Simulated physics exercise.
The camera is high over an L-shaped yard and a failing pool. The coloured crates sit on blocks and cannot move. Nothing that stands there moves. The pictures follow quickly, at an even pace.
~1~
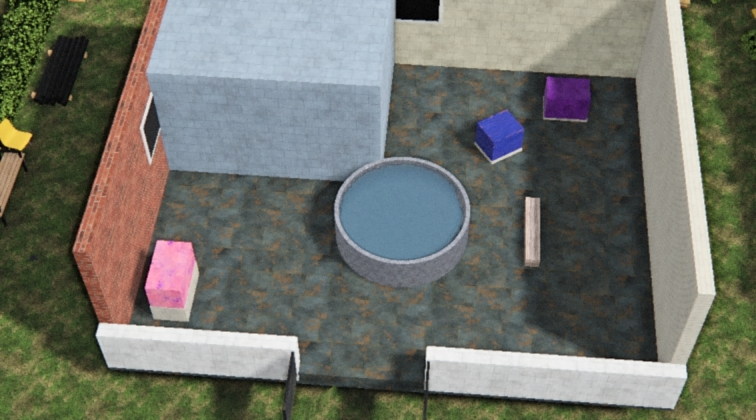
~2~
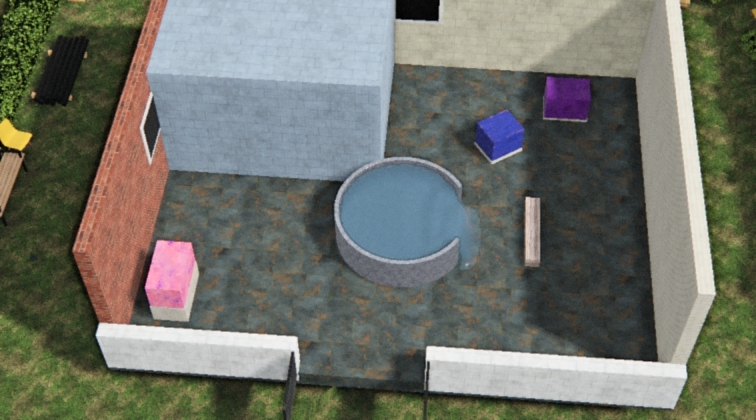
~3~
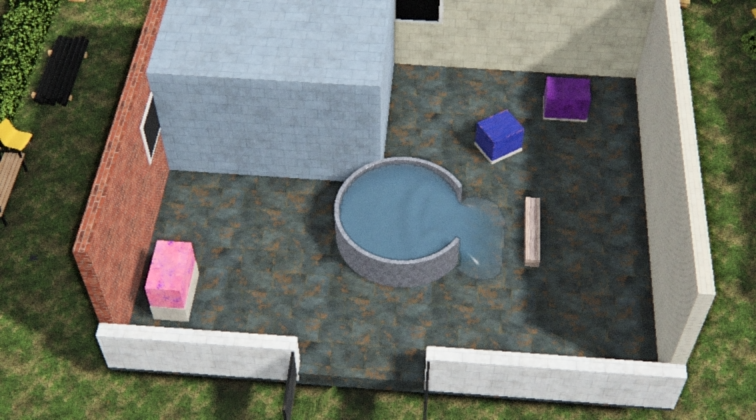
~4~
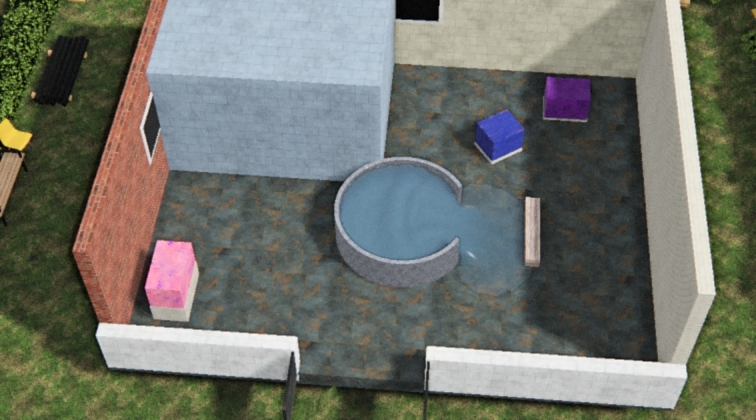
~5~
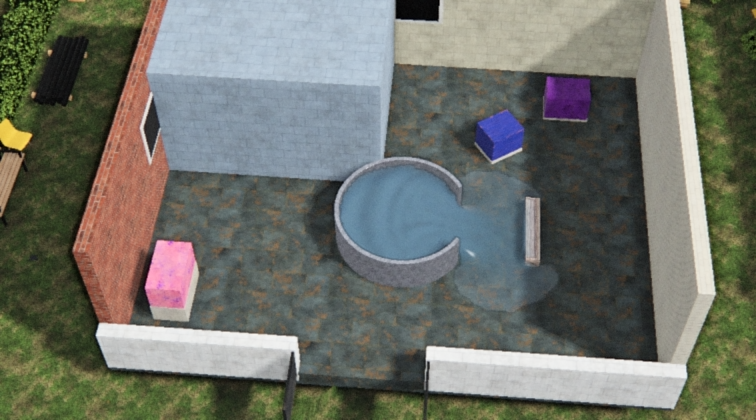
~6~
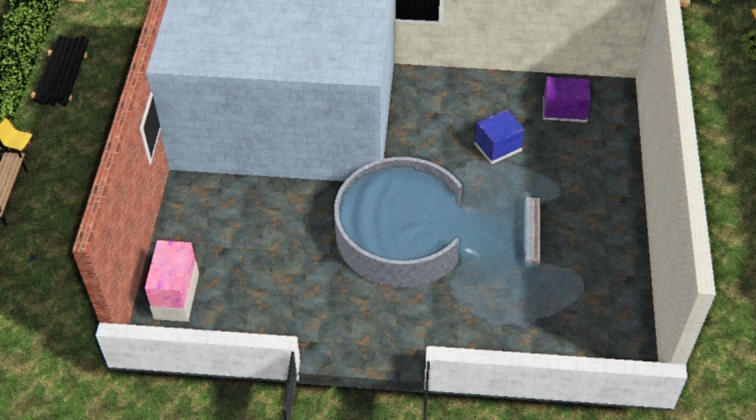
The footage shows a round pool in a walled yard opening at its right side, water pouring through the gap, spreading across the dark paving to a low pale barrier, then fanning out around both its ends.
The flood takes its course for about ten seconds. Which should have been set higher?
The blue crate gets wet; the purple crate gets wet; the pink crate stays dry.
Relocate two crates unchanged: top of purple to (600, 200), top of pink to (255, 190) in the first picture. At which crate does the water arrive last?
That is the crate marked pink.
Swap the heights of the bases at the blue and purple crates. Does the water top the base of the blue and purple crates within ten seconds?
Blue crate is topped; purple crate is wetted.
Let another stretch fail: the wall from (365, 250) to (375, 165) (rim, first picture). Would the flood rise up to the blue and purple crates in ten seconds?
My reading: Blue crate escapes it; purple crate escapes it.
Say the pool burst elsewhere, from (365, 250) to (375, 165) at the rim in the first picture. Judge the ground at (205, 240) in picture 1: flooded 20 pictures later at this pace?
Answer: Under water.
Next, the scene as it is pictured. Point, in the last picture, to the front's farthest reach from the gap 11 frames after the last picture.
At about (623, 105).
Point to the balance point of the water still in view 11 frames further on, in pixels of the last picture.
Roughly at (477, 240).
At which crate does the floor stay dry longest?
Last comes the crate marked pink.
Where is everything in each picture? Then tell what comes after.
In the first frame, the round tank at (402, 211) is whole and still.
In the second frame, water pours out at (465, 228) and has run to (461, 268).
In the third frame, water pours out at (464, 230) and has run to (488, 275).
In the fourth frame, the front is at (522, 278), out from the gap at (464, 231).
In the fifth frame, water pours out at (464, 231) and has run to (549, 285).
In the sixth frame, water pours out at (464, 231) and has run to (574, 295).
A moment on, water covers 25 % of the floor; the blue crate water round its plinth, the purple crate not reached, the pink crate not reached.
Next, water covers 40 % of the floor; the blue crate water round its plinth, the purple crate water round its plinth, the pink crate not reached.
Then, water covers 45 % of the floor; the blue crate water round its plinth, the purple crate water round its plinth, the pink crate not reached.
Later, water covers 70 % of the floor; the blue crate water round its plinth, the purple crate water round its plinth, the pink crate not reached.
In the end, water covers 80 % of the floor; the blue crate was topped, the purple crate was topped, the pink crate stayed above the water.
